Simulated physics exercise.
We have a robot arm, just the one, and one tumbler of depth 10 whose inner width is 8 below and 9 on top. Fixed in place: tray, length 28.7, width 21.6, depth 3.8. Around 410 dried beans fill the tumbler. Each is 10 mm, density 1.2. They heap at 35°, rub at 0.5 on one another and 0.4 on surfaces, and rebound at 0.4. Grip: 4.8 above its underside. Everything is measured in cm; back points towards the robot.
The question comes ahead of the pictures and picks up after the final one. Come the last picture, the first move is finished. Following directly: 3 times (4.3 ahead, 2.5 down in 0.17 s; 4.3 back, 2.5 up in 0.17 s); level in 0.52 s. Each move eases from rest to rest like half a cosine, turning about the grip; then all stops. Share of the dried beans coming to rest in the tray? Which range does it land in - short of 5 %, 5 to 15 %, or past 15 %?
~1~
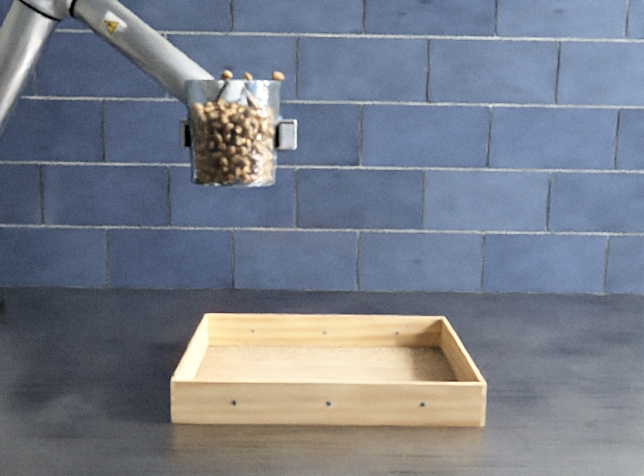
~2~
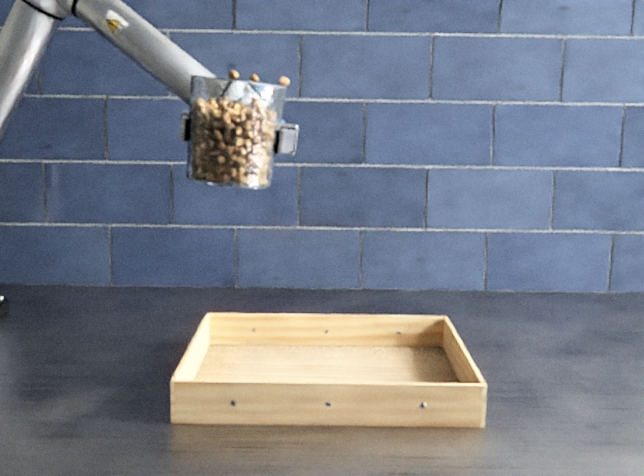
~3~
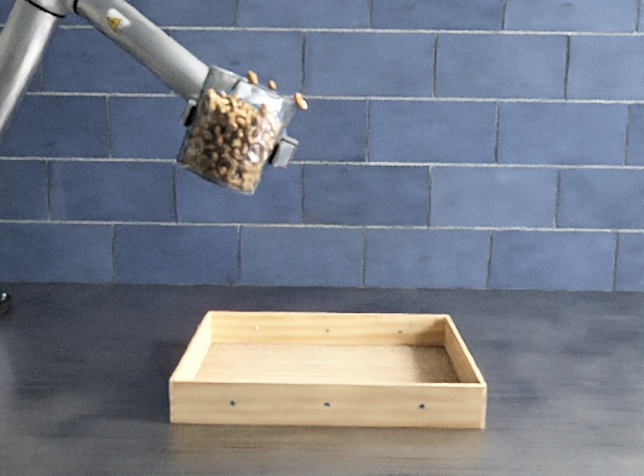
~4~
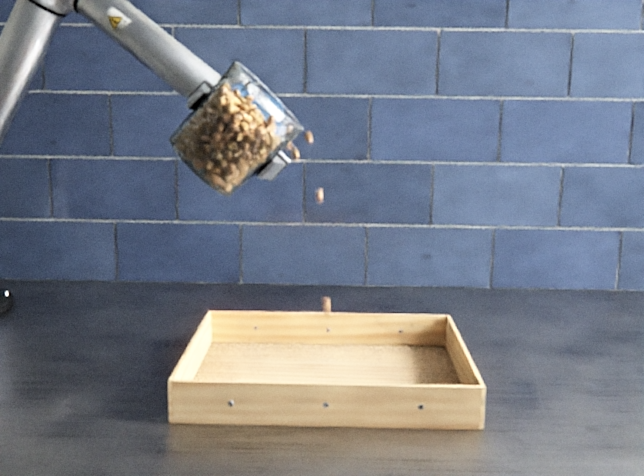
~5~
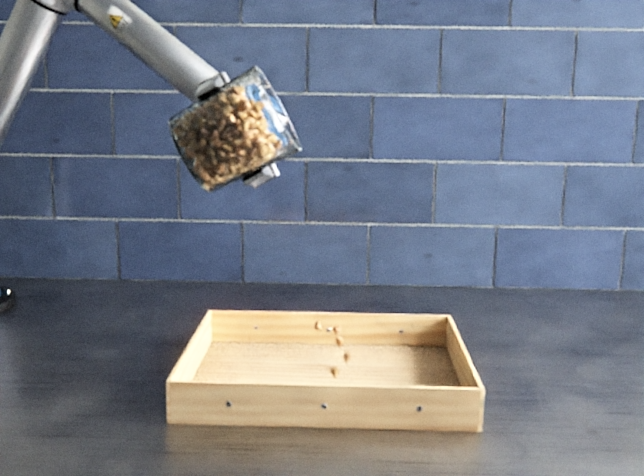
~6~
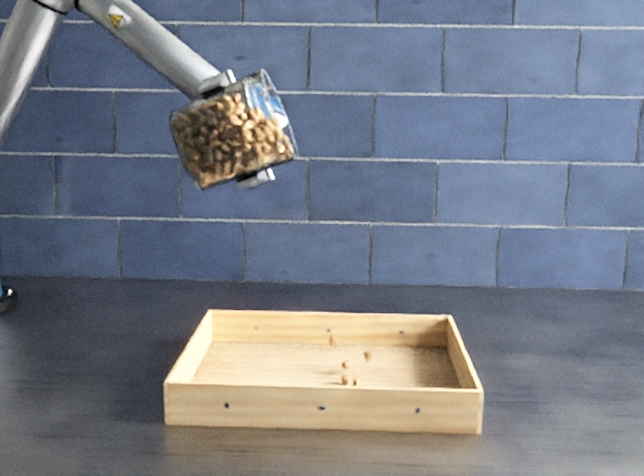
It lands in the 5 to 15 % range.
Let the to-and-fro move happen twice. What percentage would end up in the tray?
I'd expect something close to 5 per cent.
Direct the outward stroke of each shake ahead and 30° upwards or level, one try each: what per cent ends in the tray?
Some 35 and 20 per cent.
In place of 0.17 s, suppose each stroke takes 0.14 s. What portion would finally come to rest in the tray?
About 15 per cent in that case.
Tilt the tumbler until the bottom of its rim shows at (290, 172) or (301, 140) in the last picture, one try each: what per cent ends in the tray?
Roughly 40 and 0 percent.
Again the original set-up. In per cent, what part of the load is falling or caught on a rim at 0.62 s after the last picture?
1 %.
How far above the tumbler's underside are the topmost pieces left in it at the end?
Around 9.5 centimetres above the underside.
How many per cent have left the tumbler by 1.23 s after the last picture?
About 10 in a hundred parts are out by then.
Then, 0.62 s on, tilted 68° forward, highest piece 28 above the table; 391 in the tumbler, 14 in the tray, 6 in flight or on a rim.
Then, 1.23 s on, tilted 44° forward, highest piece 28 above the table; 378 in the tumbler, 33 in the tray.
Then, 1.74 s on, level, highest piece 31 above the table; 378 in the tumbler, 33 in the tray.
Then, 2.79 s on, level, highest piece 31 above the table; 378 in the tumbler, 33 in the tray.
In the end, 378 in the tumbler, 33 in the tray. That is 8 % in the tray.
